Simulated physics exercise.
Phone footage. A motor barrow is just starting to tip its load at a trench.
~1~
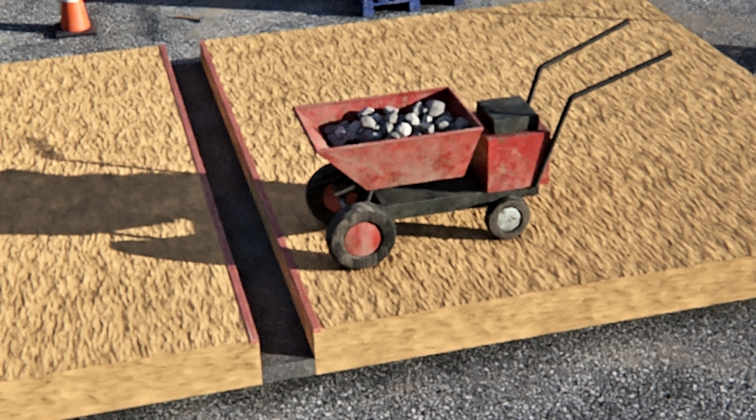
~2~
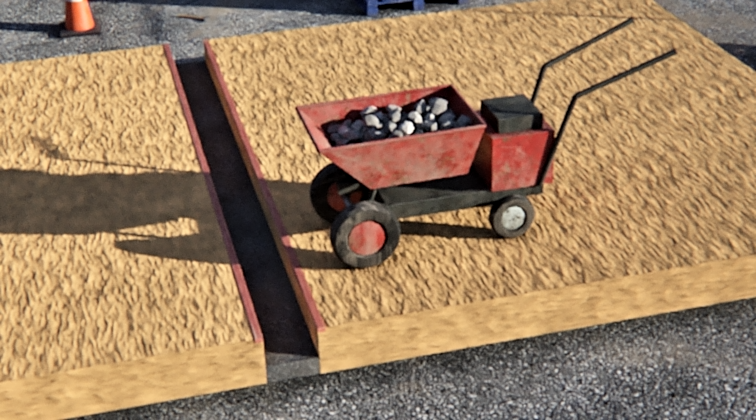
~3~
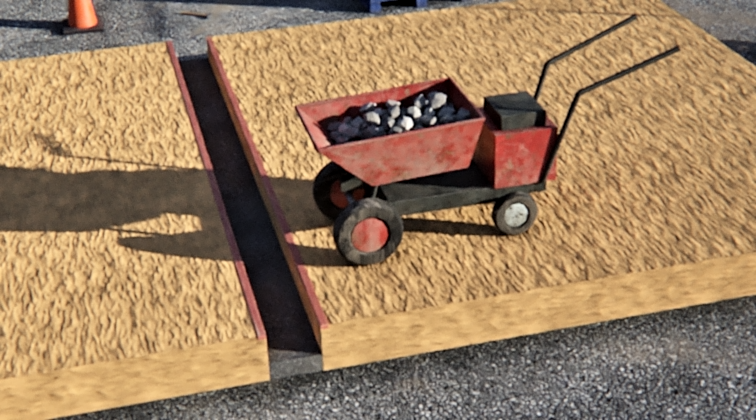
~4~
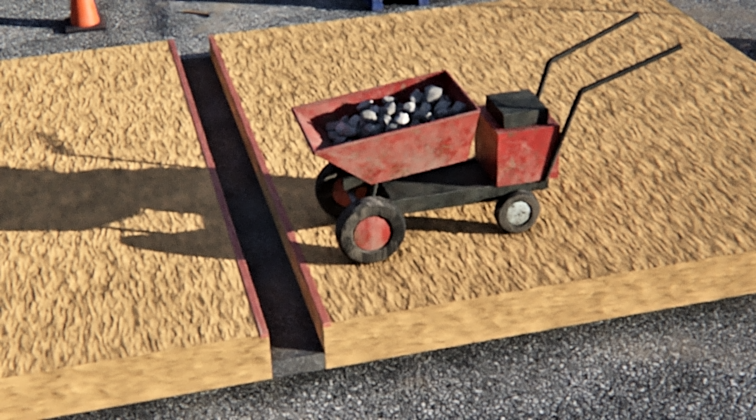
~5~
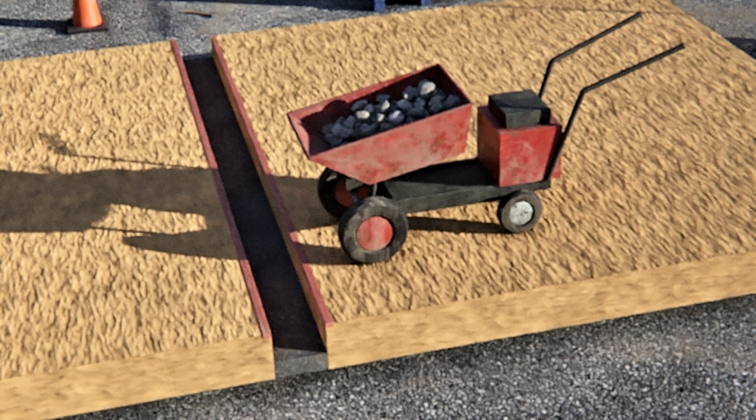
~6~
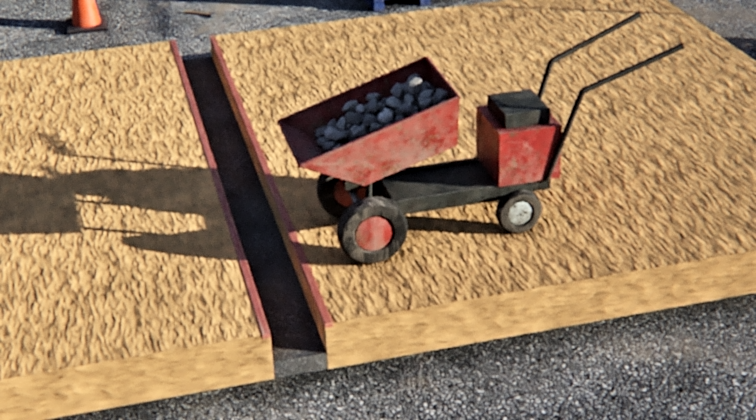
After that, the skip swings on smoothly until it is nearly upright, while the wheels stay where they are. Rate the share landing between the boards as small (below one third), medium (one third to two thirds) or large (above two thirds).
Small.
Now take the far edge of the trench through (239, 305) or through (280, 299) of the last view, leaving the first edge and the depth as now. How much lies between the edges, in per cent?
About 50 and 0 per cent.
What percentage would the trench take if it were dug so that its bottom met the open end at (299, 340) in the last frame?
The share would be around 10 in a hundred.
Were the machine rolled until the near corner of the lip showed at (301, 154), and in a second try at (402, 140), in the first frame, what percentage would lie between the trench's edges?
First try: 0 per cent; second try: 50 per cent.
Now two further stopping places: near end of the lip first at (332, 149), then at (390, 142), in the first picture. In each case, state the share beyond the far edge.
You'd see close to 30 per cent the first time and close to 0 per cent the next.
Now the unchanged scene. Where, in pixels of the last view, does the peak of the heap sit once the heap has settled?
Around (228, 247).
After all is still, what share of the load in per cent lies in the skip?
About 20 %.
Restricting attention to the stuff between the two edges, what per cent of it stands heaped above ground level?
Roughly 0 %.
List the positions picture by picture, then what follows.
Lip of the skip near (316, 152), level; top of the load near (418, 128), broken stones; first edge of the trench near (305, 298); far edge near (244, 308), the trench over half as wide as the skip, and about half as deep as wide, in the first frame.
Lip of the skip near (319, 151), level; top of the load near (421, 126), in the second frame.
Lip of the skip near (318, 151), tipped barely; top of the load near (429, 113), in the third frame.
Lip of the skip near (314, 153), tipped a little; top of the load near (425, 108), in the fourth frame.
Lip of the skip near (309, 159), tipped a little; top of the load near (421, 115), in the fifth frame.
Lip of the skip near (300, 166), tipped clearly; top of the load near (408, 100); first edge of the trench near (316, 292); far edge near (256, 302), in the sixth frame.
Shortly afterwards, skip tipped steeply; the whole lot in the skip.
Next, skip tipped right over; near two thirds in the skip; a little in or heaped over the trench; near a quarter beyond it; only a few falling.
Some moments later, skip tipped right over; near a quarter in the skip; near a quarter in or heaped over the trench; near half beyond it.
In the end, skip tipped right over; near a quarter in the skip; near a quarter in or heaped over the trench; near half beyond it.
